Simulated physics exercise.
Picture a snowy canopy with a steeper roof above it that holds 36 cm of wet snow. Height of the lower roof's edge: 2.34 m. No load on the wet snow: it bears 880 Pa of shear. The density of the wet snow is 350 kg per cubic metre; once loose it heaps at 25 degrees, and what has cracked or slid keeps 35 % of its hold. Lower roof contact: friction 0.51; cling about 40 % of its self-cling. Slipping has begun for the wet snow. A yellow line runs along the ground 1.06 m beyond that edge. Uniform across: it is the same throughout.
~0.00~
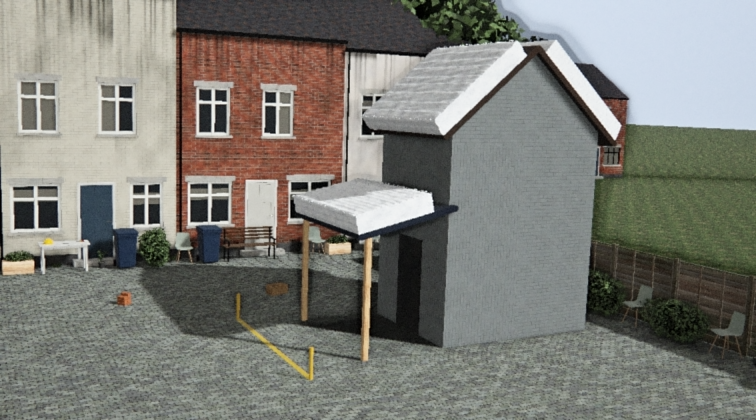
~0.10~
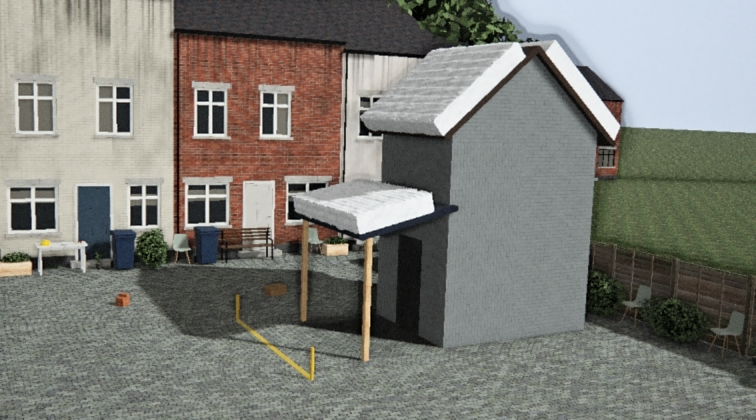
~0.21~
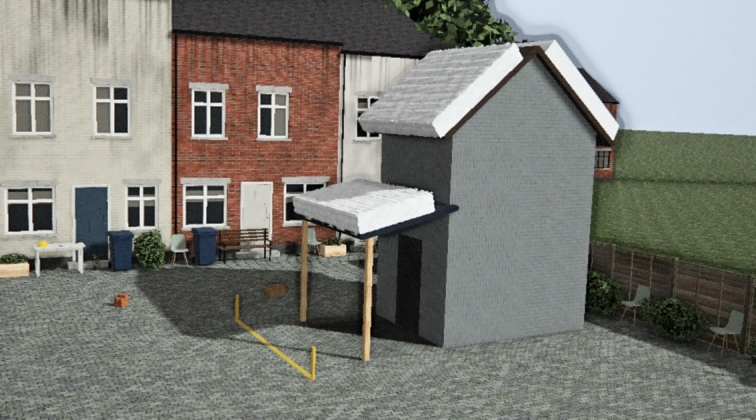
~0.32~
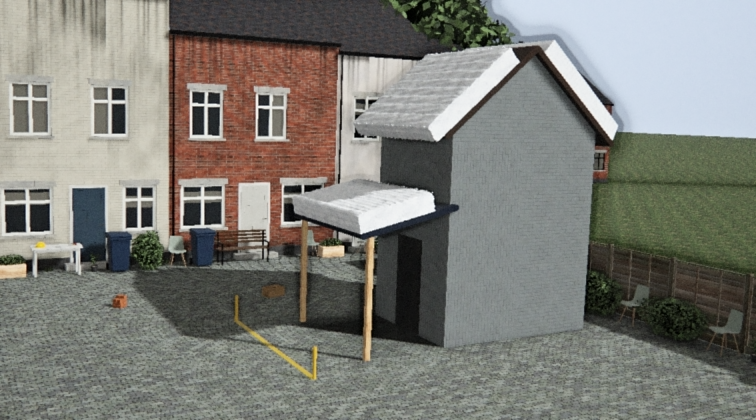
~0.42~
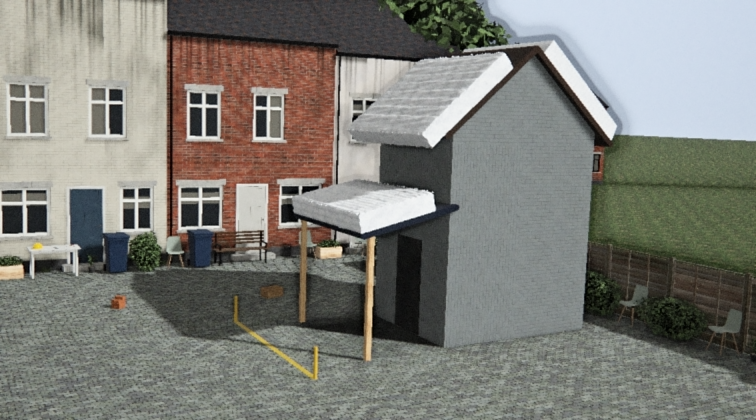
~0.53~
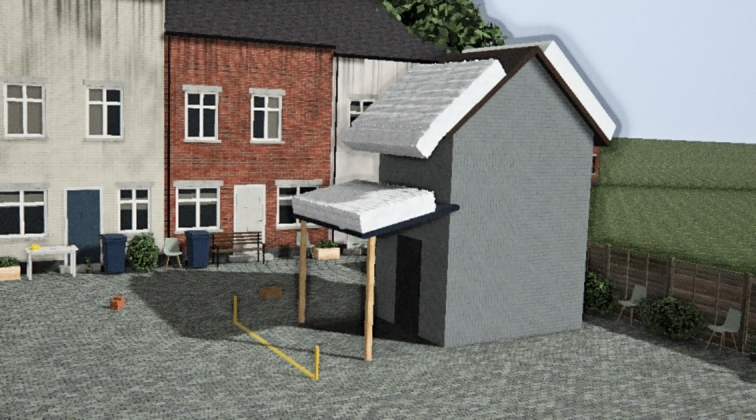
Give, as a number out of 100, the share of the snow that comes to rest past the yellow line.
49 out of 100.
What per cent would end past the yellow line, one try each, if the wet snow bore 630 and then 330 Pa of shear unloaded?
The answers, in order, are 55 % and 55 %.
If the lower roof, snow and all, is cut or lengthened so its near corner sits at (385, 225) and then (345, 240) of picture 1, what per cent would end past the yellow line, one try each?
First 50 per cent, second 40 per cent.
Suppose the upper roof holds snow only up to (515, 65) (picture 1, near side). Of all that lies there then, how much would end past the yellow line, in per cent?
Roughly 40 per cent.
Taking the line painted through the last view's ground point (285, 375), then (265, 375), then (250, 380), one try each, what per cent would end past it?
In that order: 40 %, 30 %, 25 %.
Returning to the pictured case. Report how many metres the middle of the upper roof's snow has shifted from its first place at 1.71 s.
I'd reckon close to 4.4 m.
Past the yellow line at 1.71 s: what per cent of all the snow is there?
Roughly 25 per cent.
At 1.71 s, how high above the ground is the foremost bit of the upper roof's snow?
Close to 0.4 metres, I reckon.
By 1.07 s, none is below the lower edge and 0 % is past the line.
By 1.71 s, 45 % is below the lower edge and 24 % is past the line.
By 2.36 s, 66 % is below the lower edge and 49 % is past the line.
By 3.00 s, 66 % is below the lower edge and 49 % is past the line.
By 3.20 s, at the end, 66 % is below the lower edge and 49 % is past the line.
